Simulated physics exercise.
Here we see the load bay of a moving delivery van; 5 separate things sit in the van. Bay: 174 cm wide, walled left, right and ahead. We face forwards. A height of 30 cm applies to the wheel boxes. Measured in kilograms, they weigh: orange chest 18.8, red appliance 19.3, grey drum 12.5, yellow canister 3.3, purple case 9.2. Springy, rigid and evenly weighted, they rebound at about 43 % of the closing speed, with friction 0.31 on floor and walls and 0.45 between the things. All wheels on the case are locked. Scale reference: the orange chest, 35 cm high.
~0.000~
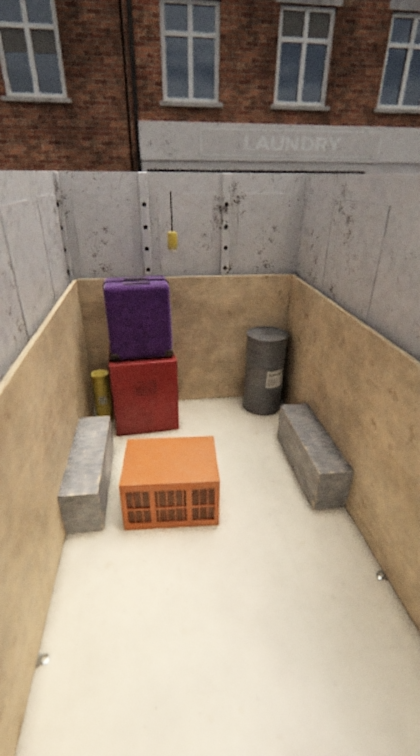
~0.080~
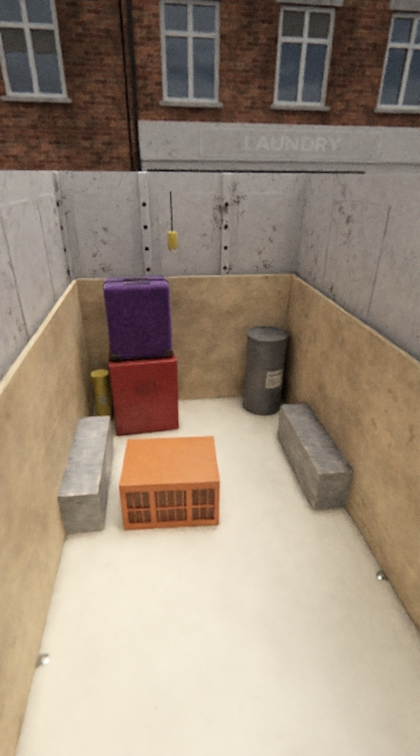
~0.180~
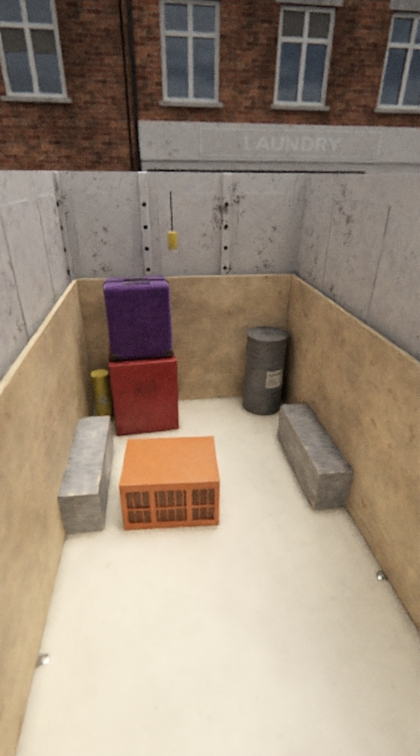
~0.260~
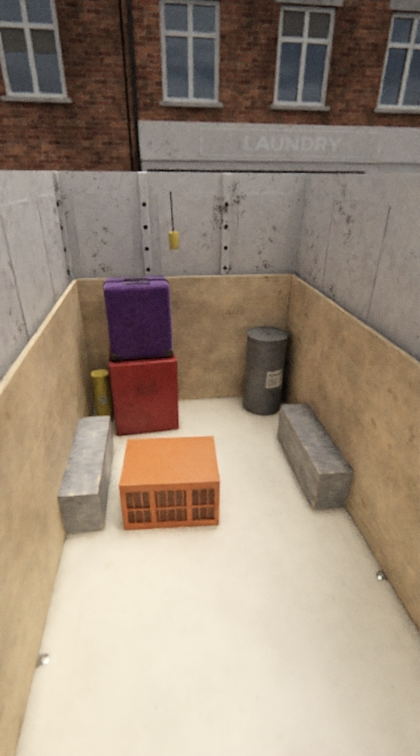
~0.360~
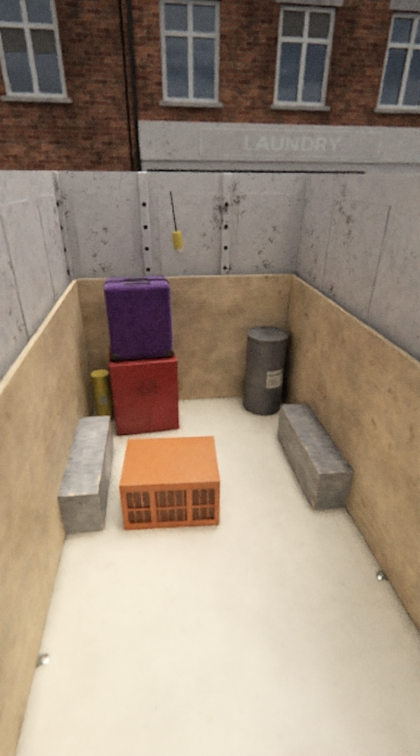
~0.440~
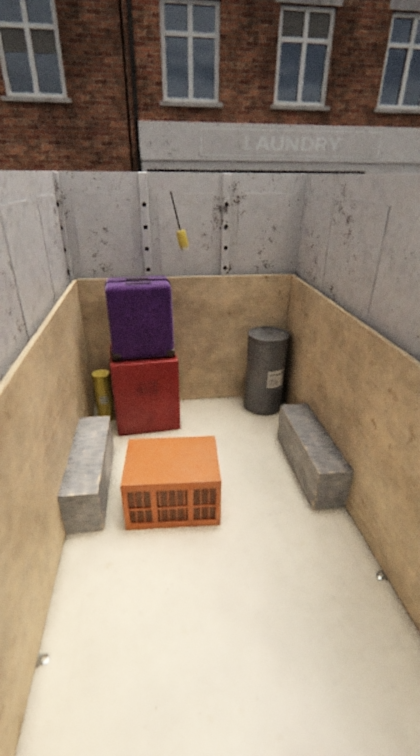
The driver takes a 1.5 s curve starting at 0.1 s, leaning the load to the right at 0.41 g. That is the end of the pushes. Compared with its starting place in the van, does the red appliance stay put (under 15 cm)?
Out of range.
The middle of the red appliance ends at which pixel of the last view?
Around (222, 383).
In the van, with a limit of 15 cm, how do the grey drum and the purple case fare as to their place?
First the grey drum: It stays in position; then the purple case: It departs its position.
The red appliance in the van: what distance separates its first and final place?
Net distance near 66 cm.
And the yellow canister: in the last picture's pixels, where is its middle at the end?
I'd put it at around (136, 424).
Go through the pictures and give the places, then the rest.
The first frame shows steady run; red appliance (144, 387); orange chest (171, 481).
The second frame shows steady run; yellow canister (103, 396); purple case (139, 318).
The third frame shows load feels 0.13 g right; orange chest (172, 481); grey drum (264, 371).
The fourth frame shows load feels 0.26 g right; yellow canister (103, 396); purple case (139, 318).
The fifth frame shows load feels 0.41 g right; orange chest (172, 481); grey drum (265, 371).
The sixth frame shows load feels 0.41 g right; red appliance (146, 387); yellow canister (104, 396).
Around 0.84 s, load feels 0.41 g right; red appliance shifted 15 cm near (162, 386); purple case shifted 17 cm; yellow canister shifted 14 cm.
Around 1.14 s, load feels 0.41 g right; red appliance shifted 36 cm near (188, 384); purple case shifted 42 cm; yellow canister at 5° to upright.
Around 1.34 s, load feels 0.41 g right; red appliance shifted 56 cm near (211, 383); yellow canister at 25° to upright; purple case shifted 63 cm.
Around 1.64 s, steady run; red appliance shifted 66 cm near (223, 382); yellow canister at 68° to upright; purple case at 9° to upright.
Finally (4.0 s), on their side or leaning hard in the van, yellow canister; not toppled but over 15 cm from the start, orange chest, red appliance and purple case; the last one still in place (within 15 cm). In the last view, red appliance near (222, 383).
